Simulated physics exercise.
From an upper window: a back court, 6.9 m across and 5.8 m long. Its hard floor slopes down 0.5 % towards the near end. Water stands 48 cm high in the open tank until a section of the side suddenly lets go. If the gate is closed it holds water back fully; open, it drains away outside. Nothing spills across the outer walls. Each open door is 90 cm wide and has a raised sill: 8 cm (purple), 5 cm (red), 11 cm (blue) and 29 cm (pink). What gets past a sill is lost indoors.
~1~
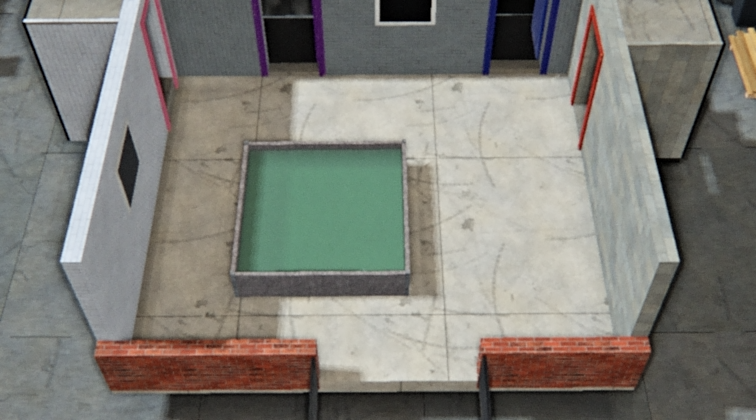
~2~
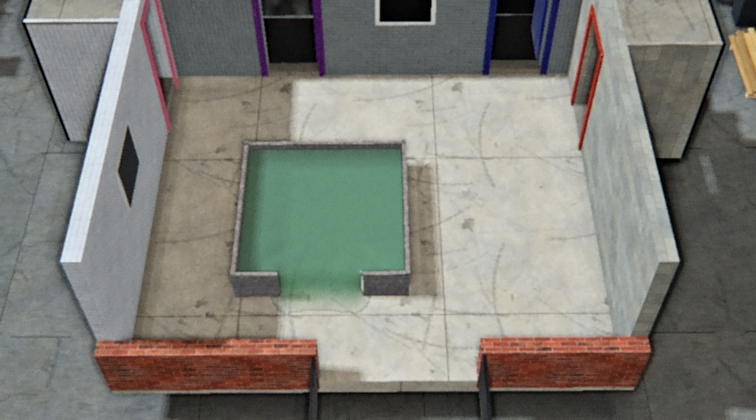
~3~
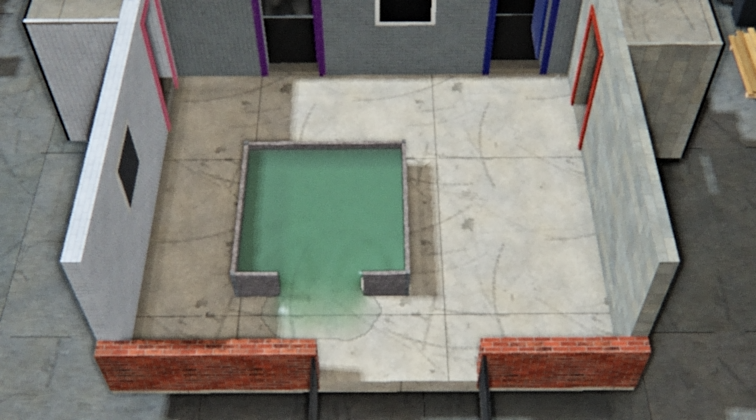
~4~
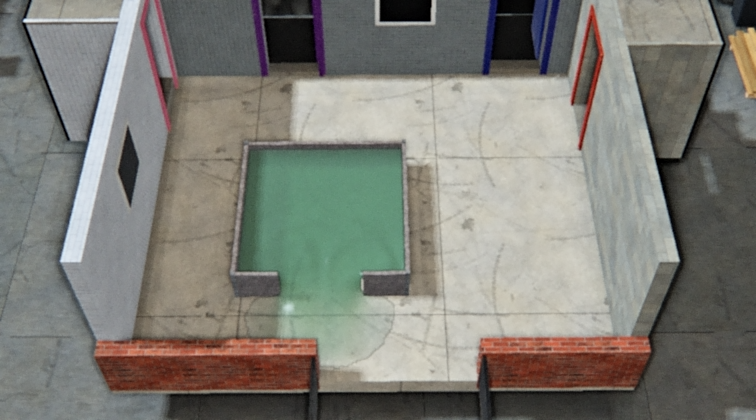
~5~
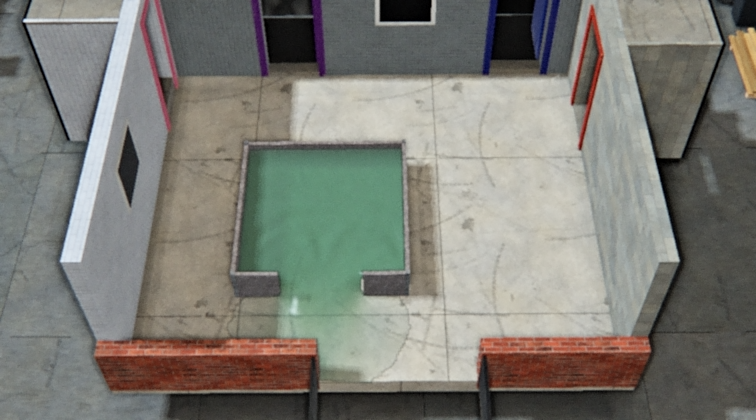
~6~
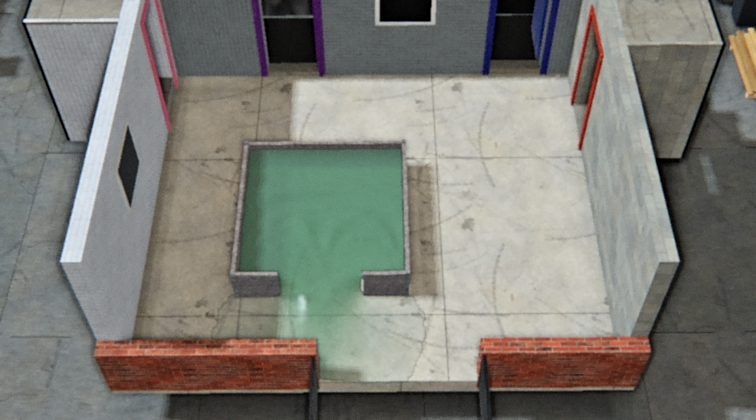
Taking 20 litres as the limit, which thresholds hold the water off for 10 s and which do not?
Door by door: At the purple door it keeps below the limit; at the red door it does not reach the limit; at the blue door it does not reach the limit; at the pink door it stays under the limit.
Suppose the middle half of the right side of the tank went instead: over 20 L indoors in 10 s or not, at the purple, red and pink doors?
Against that limit: Purple below, red over, pink not over.
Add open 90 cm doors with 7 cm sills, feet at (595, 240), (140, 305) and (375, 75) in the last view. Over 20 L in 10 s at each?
In turn: Below, above, not over.
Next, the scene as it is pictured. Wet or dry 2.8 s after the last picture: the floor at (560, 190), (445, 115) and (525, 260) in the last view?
In that order: Not reached, dry, still dry.
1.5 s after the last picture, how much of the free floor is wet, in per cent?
Some 15 per cent of it.
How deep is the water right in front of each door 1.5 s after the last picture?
Depths in cm: Purple 0, red 0, blue 0, pink 0.
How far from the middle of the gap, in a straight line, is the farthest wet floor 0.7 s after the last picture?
Roughly 2.8 m.
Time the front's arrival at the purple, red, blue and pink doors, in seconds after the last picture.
Purple 4.5 s, red not within the 10 s, blue not within the 10 s, pink 3.4 s.
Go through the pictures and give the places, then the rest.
The open tank at (323, 208) is whole and still, 48 cm deep, in the first frame.
The front is at (278, 301), 0.7 m from the gap at (322, 288); 0.2 m2 of floor is under water; 48 cm left at the back of the open tank, in the second frame.
Water pours out at (322, 288) and has run 0.9 m, to (273, 322); typically 8 cm deep outside, 48 cm at the open tank's back, in the third frame.
Water pours out at (322, 288) and has run 1.2 m, to a hidden place; typically 6 cm deep outside, 48 cm at the open tank's back, in the fourth frame.
Water pours out at (322, 288) and has run 1.6 m, to a hidden place; typically 6 cm deep outside, 48 cm at the open tank's back, in the fifth frame.
The front is at a hidden place, 1.8 m from the gap at (322, 287); 2.6 m2 of floor is under water; 48 cm left at the back of the open tank, in the sixth frame.
Then, 0.7 s after the last picture water covers 10 % of the floor and is deepest (36 cm) near (296, 355); purple door not reached, red door not reached, blue door not reached, pink door not reached.
Then, 1.5 s after the last picture water covers 15 % of the floor and is deepest (34 cm) near (295, 366); purple door not reached, red door not reached, blue door not reached, pink door not reached.
Then, 2.8 s after the last picture water covers 25 % of the floor and is deepest (24 cm) near (141, 367); purple door not reached, red door not reached, blue door not reached, pink door not reached.
Then, 5.3 s after the last picture water covers 35 % of the floor and is deepest (18 cm) near (295, 366); purple door 6 cm at the sill, 0 L in, red door not reached, blue door not reached, pink door 3 cm at the sill, 0 L in.
Then, 9.3 s after the last picture water covers 55 % of the floor and is deepest (12 cm) near (295, 366); purple door 6 cm at the sill, 0 L in, red door not reached, blue door not reached, pink door 8 cm at the sill, 0 L in.
